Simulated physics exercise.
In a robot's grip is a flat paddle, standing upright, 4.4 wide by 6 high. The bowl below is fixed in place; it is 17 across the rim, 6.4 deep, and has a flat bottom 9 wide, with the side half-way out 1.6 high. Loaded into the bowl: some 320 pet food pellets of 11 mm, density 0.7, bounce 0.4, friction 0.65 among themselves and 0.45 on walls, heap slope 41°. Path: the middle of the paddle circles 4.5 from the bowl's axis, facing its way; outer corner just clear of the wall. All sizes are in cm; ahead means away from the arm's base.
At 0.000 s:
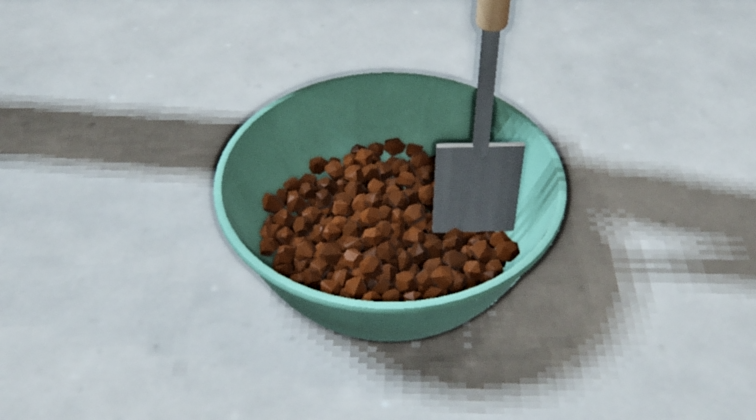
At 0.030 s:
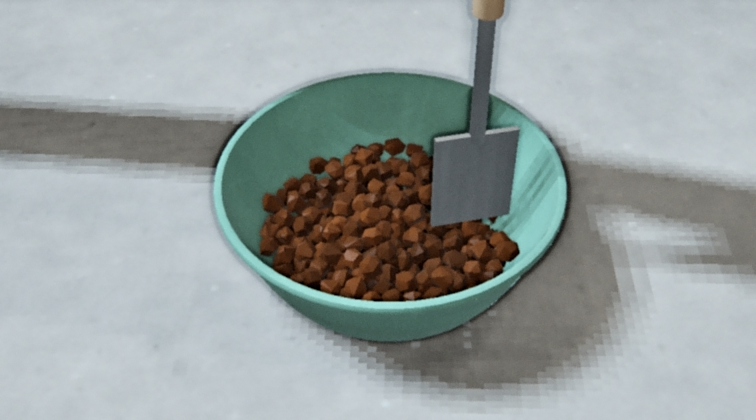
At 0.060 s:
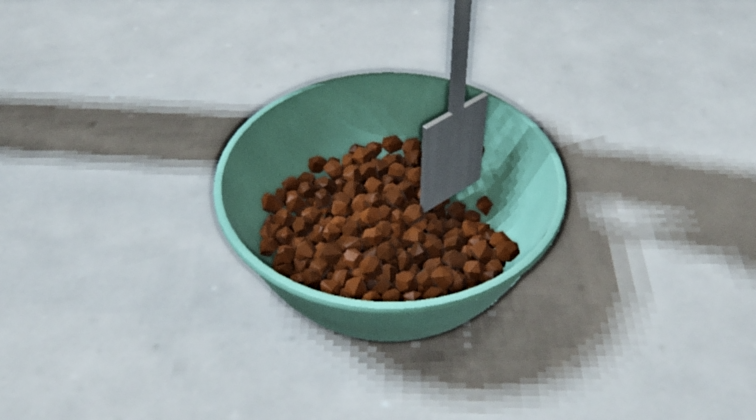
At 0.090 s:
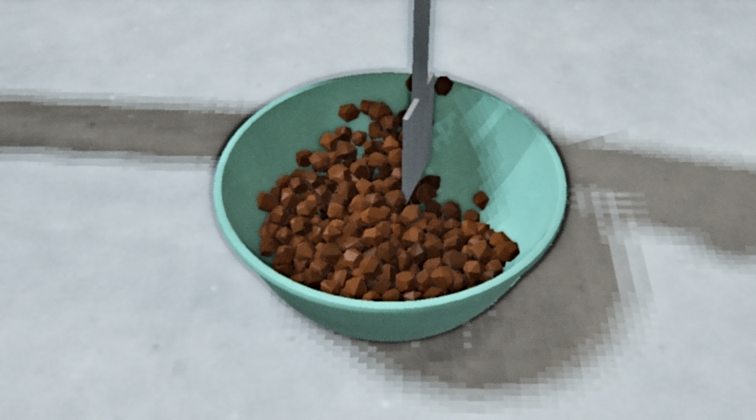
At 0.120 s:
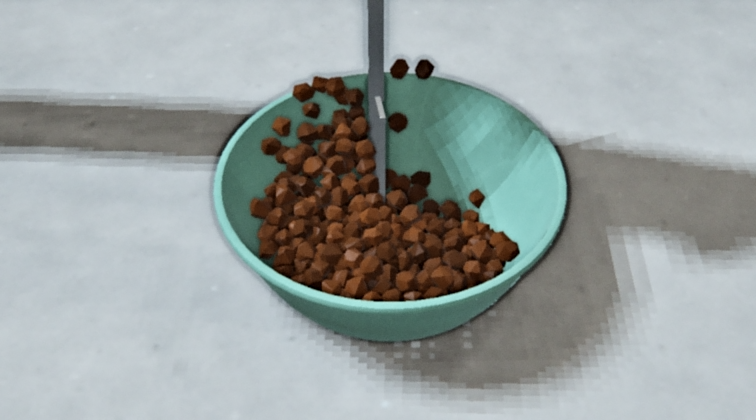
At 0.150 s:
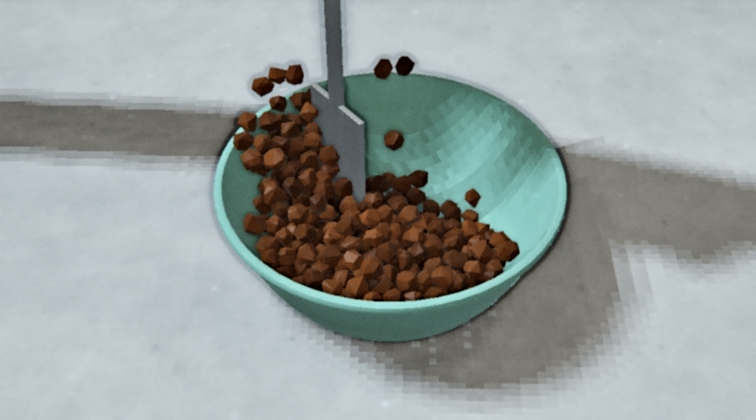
Teal bowl of brown pellets on a pale floor, a grey paddle turning and sweeping leftward, pushing pellets up the far left side.
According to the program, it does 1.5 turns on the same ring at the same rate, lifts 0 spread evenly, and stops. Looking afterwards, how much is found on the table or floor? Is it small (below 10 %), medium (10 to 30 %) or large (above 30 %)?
It is large.
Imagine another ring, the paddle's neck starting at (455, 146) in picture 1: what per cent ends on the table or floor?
I'd say around 30 per cent.
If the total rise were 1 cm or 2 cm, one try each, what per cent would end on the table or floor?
Near 30 in a hundred, then near 25 in a hundred.
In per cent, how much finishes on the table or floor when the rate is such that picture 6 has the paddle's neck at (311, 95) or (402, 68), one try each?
Near 50 in a hundred for the first and near 25 in a hundred for the second.
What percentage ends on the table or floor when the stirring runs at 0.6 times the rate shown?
Estimated share: Close to 25 per cent.
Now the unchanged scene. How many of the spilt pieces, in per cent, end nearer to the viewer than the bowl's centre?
My reading is roughly 60 per cent.
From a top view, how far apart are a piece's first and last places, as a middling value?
I'd put it at roughly 10 centimetres.
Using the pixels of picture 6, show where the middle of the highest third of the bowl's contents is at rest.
Close to (333, 283).
After 0.31 s, 284° round, highest piece 10 above the table; 275 in the bowl, 11 on the table or floor, 32 in flight or on the tool.
After 0.47 s, 82° round, highest piece 9 above the table; 225 in the bowl, 65 on the table or floor, 28 in flight or on the tool.
After 0.76 s, 180° round, highest piece 6 above the table; 197 in the bowl, 121 on the table or floor.
After 1.46 s, 180° round, highest piece 6 above the table; 197 in the bowl, 121 on the table or floor.
In the end, 197 in the bowl, 121 on the table or floor. That is 38 % on the table or floor.
